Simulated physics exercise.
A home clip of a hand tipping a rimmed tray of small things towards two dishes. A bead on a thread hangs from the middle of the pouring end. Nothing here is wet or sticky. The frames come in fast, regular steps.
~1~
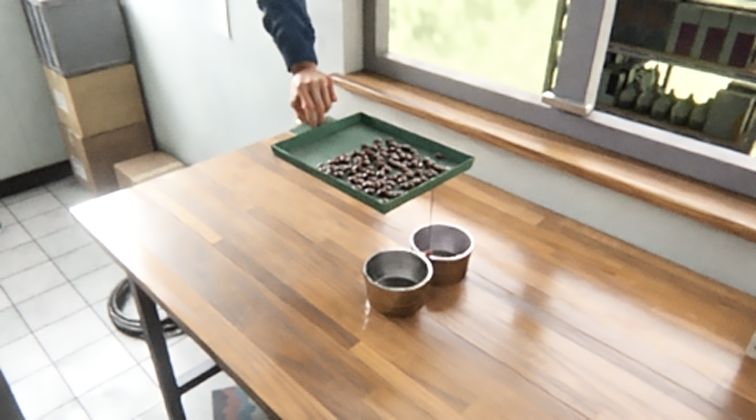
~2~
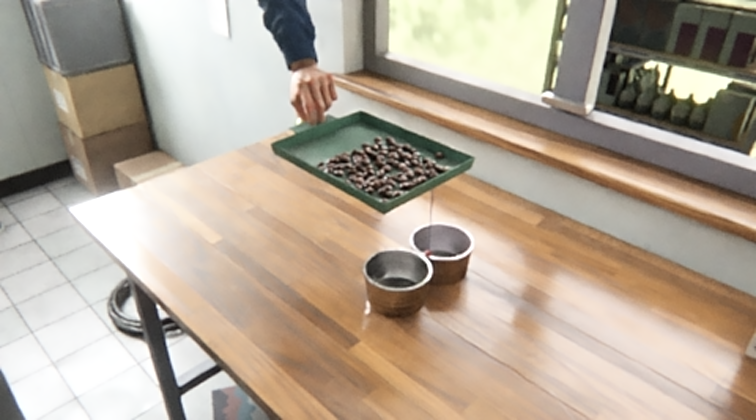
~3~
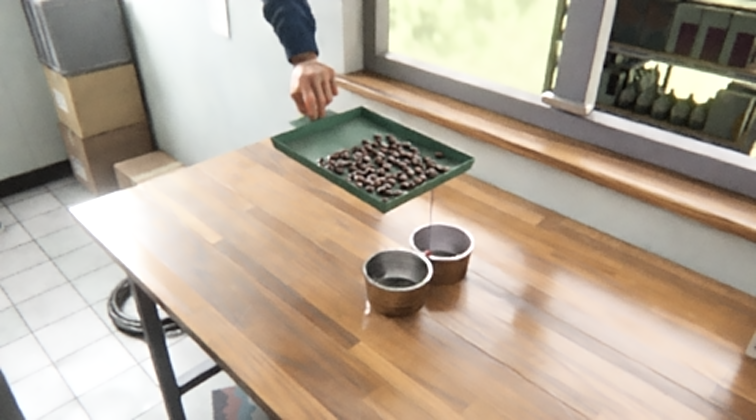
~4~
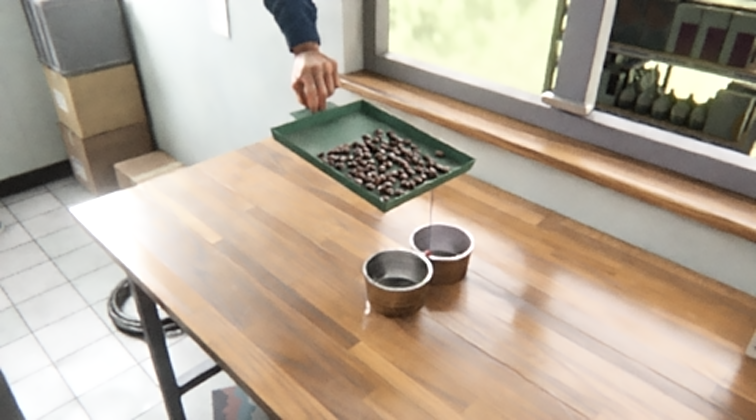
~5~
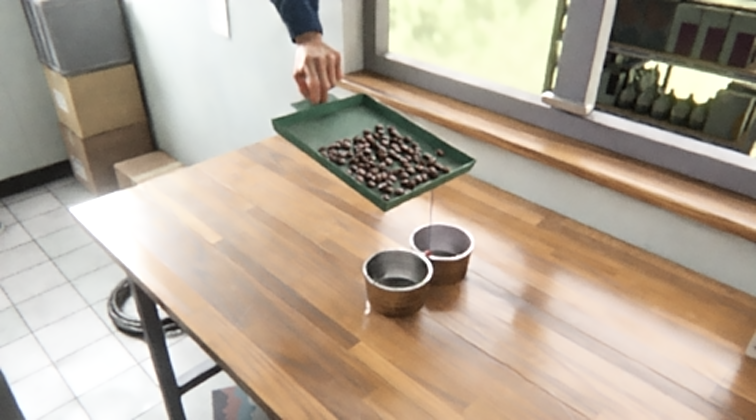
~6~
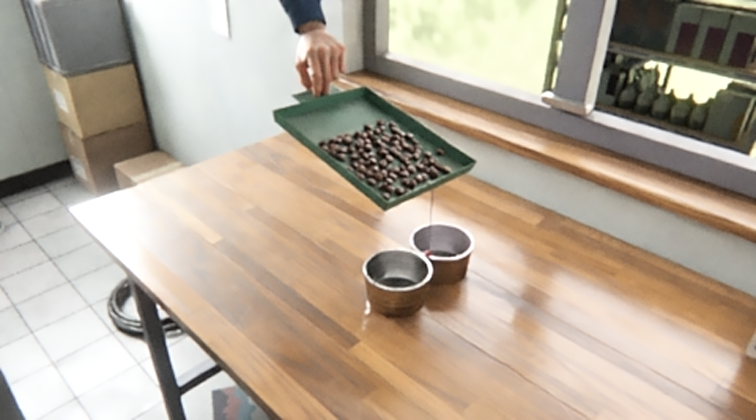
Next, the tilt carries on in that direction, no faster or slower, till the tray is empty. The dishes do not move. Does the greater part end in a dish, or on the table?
Caught overall: Less than half.
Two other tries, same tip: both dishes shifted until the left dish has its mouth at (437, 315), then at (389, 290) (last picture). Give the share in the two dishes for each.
About 40 and 20 per cent.
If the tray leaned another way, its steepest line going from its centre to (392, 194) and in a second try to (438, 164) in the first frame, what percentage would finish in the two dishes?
The first gives 40 %, the second 80 %.
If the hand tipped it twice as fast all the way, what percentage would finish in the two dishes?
Close to 10 per cent.
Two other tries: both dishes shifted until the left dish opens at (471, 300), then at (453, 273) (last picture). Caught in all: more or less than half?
First the smaller part, then over half.
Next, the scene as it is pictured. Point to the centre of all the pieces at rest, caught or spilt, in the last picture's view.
Near (481, 292).
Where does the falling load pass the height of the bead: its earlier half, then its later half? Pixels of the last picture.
At about (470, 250), then at (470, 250).
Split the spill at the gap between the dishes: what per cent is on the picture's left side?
About 0 per cent.
Just after the last frame, tray tipped steeply; every one on the tray.
A moment on, tray tipped right over; roughly a quarter on the tray; about a tenth in the right dish; roughly a quarter outside both; roughly half in the air.
Further on, tray tipped past a quarter turn; about a tenth in the right dish; the larger part outside both.
When it is over, tray tipped past a quarter turn; not one in the left dish; about a tenth in the right dish; the larger part outside both.
